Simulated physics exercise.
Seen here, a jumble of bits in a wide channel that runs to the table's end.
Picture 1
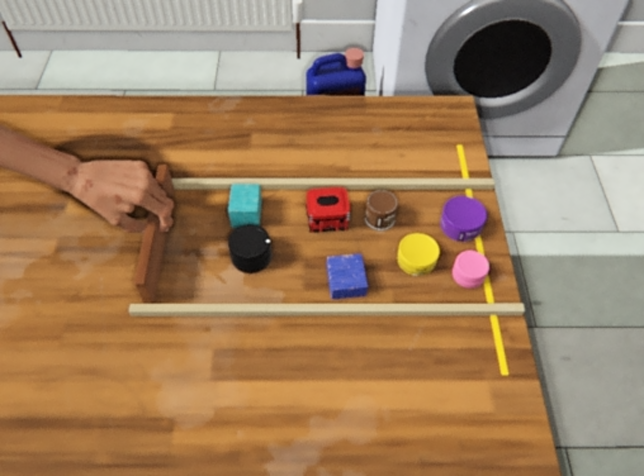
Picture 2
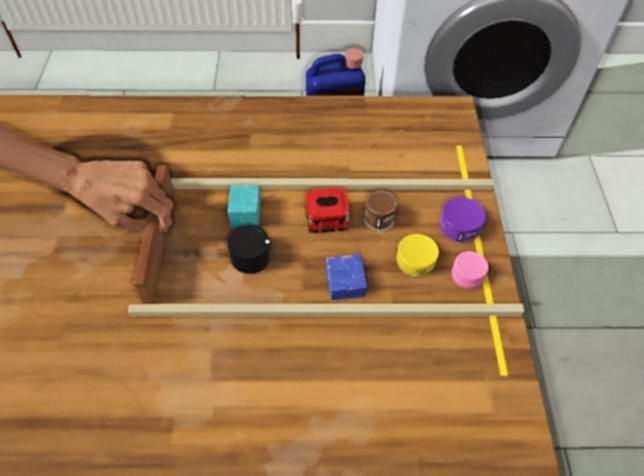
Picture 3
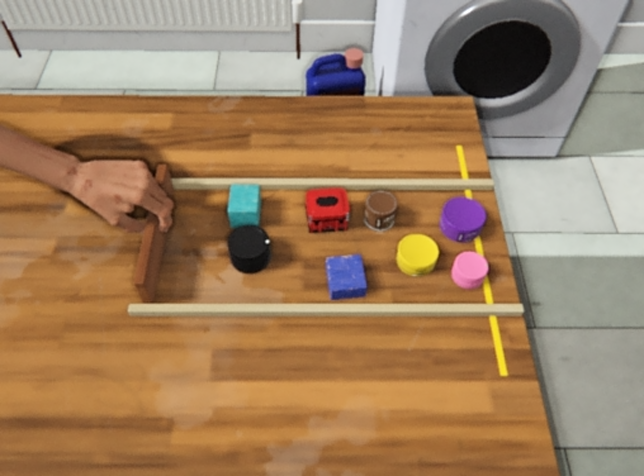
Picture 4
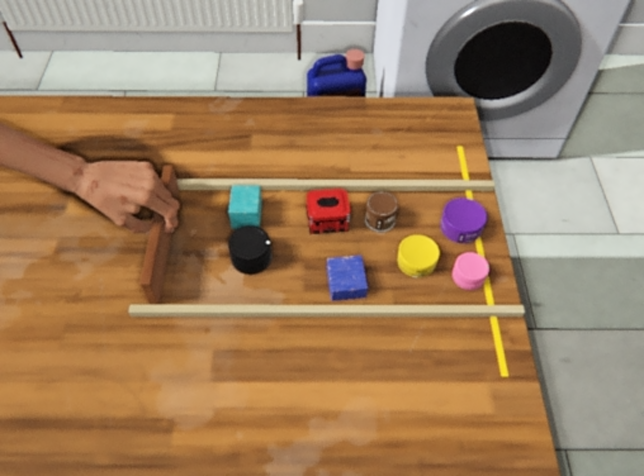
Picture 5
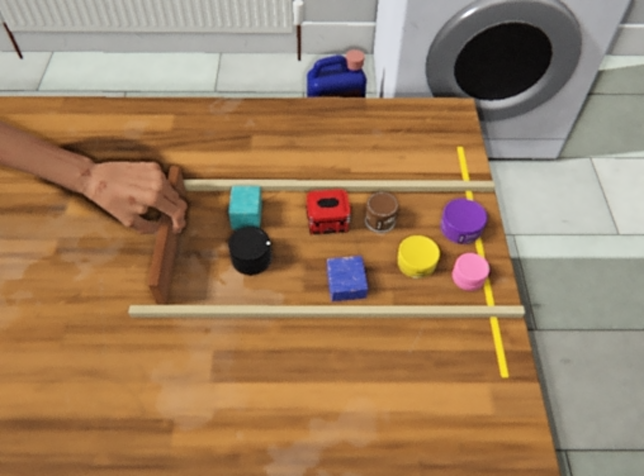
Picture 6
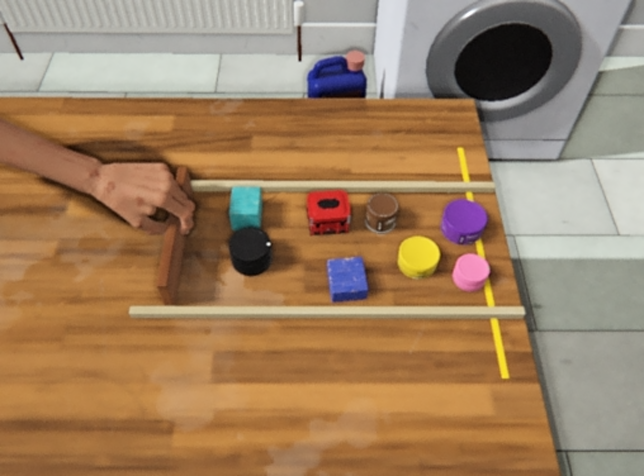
A hand reaches in from the left and grips a brown wooden board on a wood-grained tabletop, seen from above, with a washing machine and blue jug behind. Between two pale strips sit turquoise and black pieces, then red, blue, brown and yellow ones, with purple and pink by a yellow tape line. The hand, at first still, slides the board slightly right; the pieces stay put.
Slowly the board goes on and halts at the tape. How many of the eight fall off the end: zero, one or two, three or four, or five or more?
The number that fall off is five or more.
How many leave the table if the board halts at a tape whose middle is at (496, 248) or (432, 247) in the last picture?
The counts: 7 and 2.
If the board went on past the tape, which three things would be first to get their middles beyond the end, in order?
The order is the purple tub, then the brown tin, then the pink lid.
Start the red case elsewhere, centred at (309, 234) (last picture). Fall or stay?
The red case comes down.
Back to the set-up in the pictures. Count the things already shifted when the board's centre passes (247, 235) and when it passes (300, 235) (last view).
At the one place 2, at the other 5.
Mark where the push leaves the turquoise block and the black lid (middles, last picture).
Near (490, 209) and (503, 243).
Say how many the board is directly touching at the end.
3 of them.
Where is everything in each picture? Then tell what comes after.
In the first frame, purple tub (463, 219); pink lid (470, 270); yellow tub (418, 255); board (156, 232); tape (479, 244).
In the second frame, pink lid (470, 270); brown tin (380, 211).
In the third frame, yellow tub (417, 255); red case (327, 210).
In the fourth frame, purple tub (463, 221); turquoise block (246, 207).
In the fifth frame, pink lid (471, 272); black lid (250, 251).
In the sixth frame, purple tub (463, 222); pink lid (471, 273); yellow tub (418, 258); board (177, 234); tape (480, 247).
Soon after, none off yet; purple tub at rest near (463, 222); pink lid at rest near (471, 273); yellow tub at rest near (418, 258).
Then, none off yet; purple tub moved about its own width near (507, 226); pink lid moved a little near (482, 276); yellow tub moved about its own width near (449, 261).
At rest, the number that fall off is five or more; fallen, red case, brown tin, yellow tub, pink lid and purple tub.
